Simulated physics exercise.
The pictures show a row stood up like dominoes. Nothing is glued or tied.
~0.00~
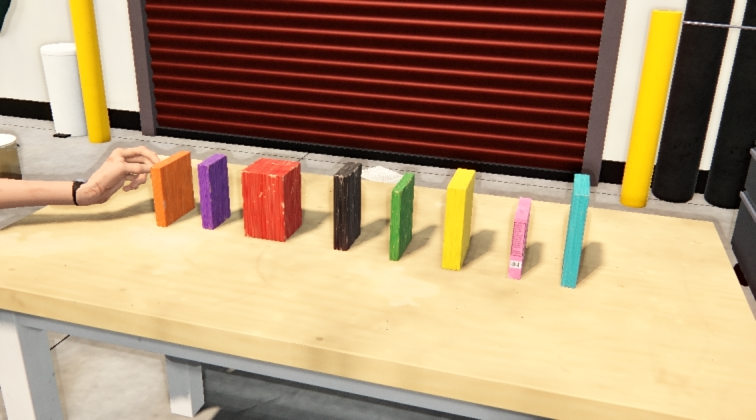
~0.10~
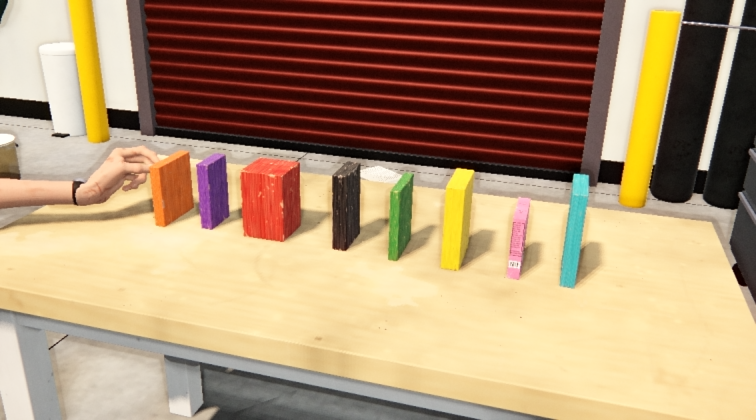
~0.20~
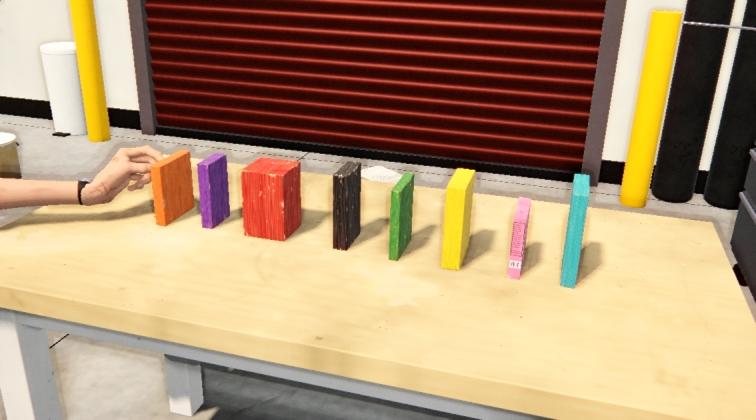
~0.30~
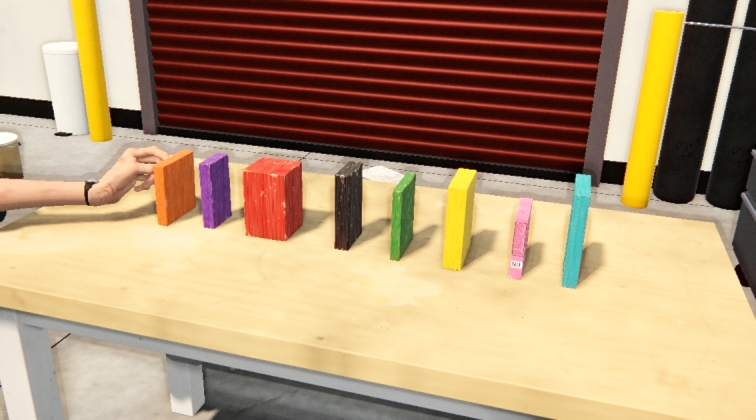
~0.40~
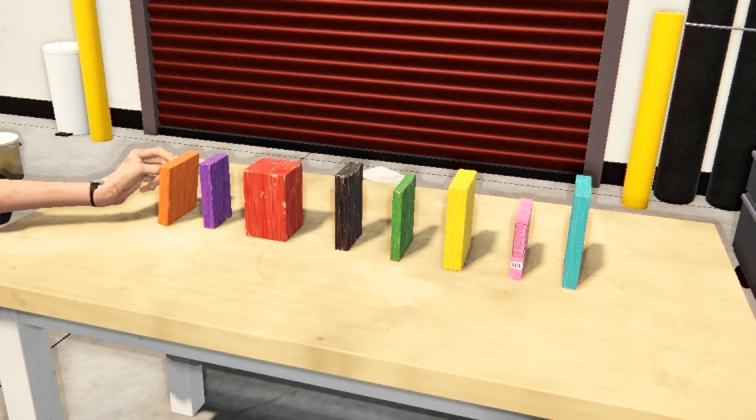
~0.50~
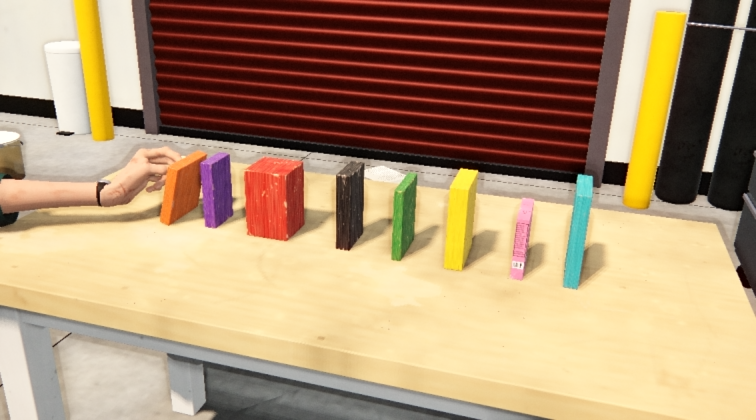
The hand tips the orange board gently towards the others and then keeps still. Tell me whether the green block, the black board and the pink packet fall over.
The green block keeps standing; the black board keeps standing; the pink packet keeps standing.
By 0.80 s, orange board 56° over; purple block tilted by 27°.
By 1.00 s, orange board 66° over; purple block tilted by 32°.
When it is over (1.5 s), left askew, purple block; the other 5 as before. End places, in pixels of the last picture, green block near (404, 216), black board near (350, 206).
